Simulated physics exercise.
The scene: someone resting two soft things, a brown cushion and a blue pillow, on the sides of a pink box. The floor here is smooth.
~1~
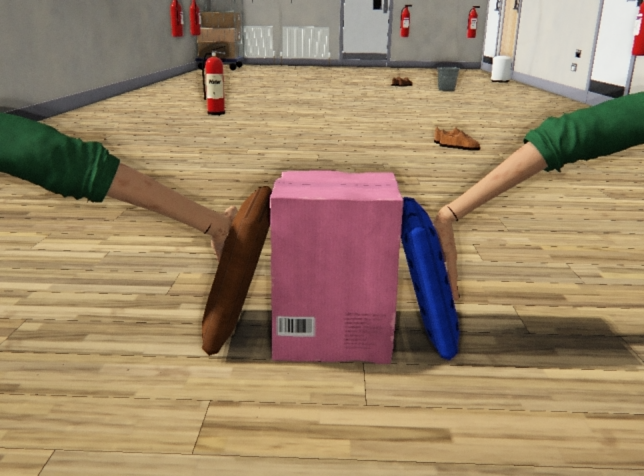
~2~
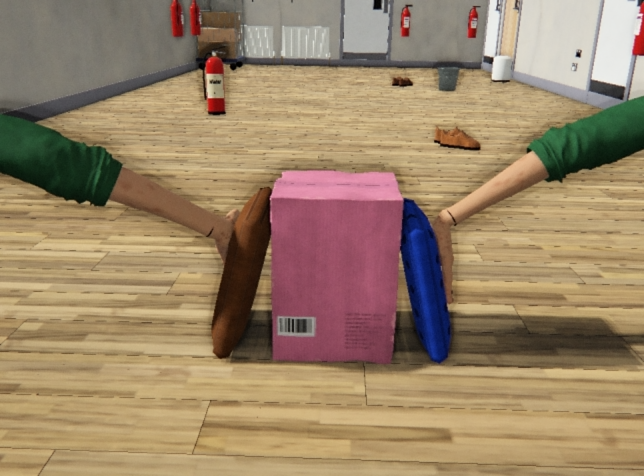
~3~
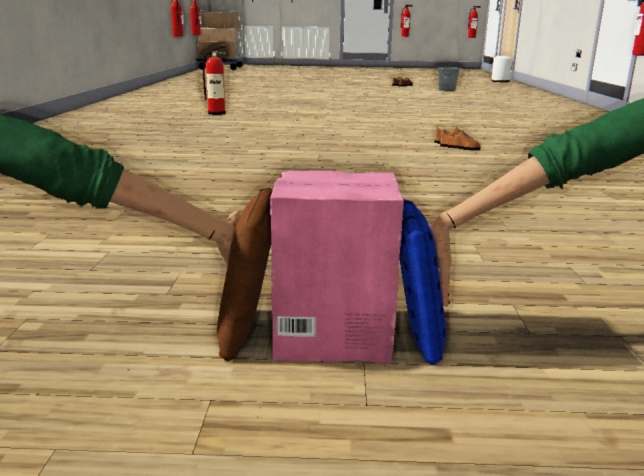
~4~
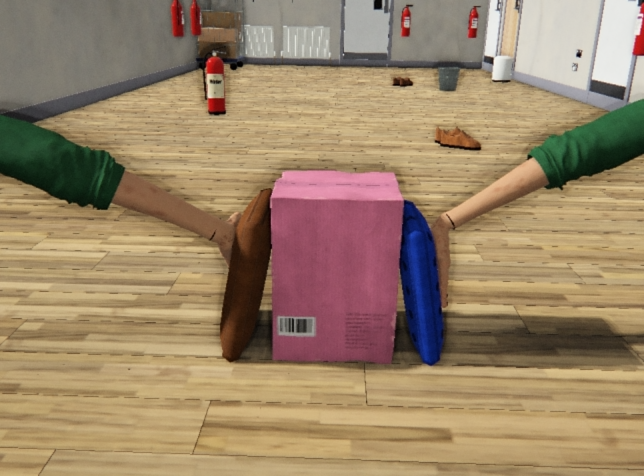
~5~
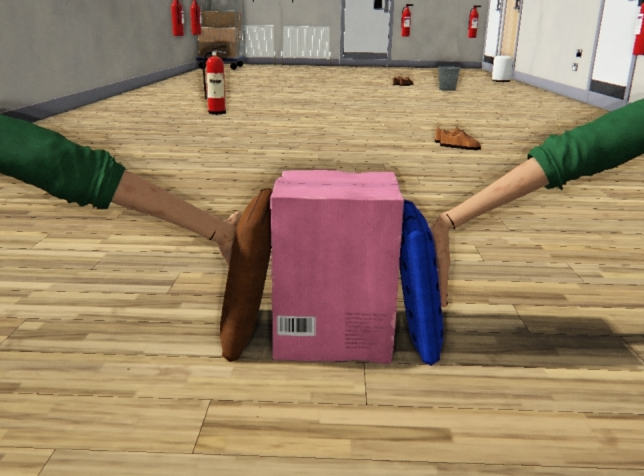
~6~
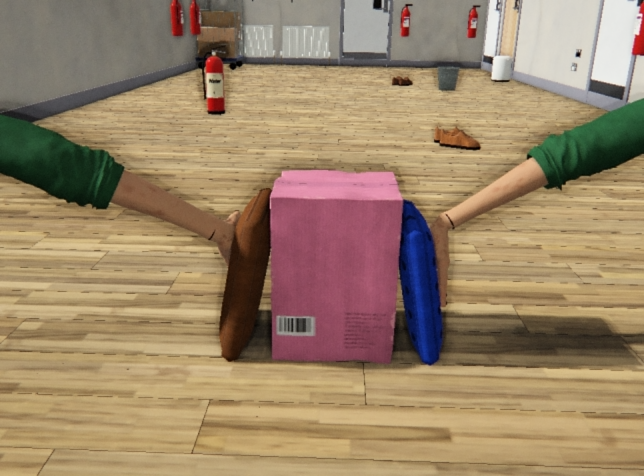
The video shows two hands pressing a brown cushion and a blue pillow against the left and right sides of a pink box as their lower ends shift slightly inward, then everything stays nearly still.
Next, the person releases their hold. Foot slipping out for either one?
Outcome - brown cushion: Holds; blue pillow: Holds.
Then, 0.40 s on from there, cushion propped as before near (250, 271); pillow propped as before near (417, 279).
In the end, cushion propped as before near (250, 271); pillow propped as before near (417, 279). The brown cushion remains propped up and the blue pillow keeps leaning.
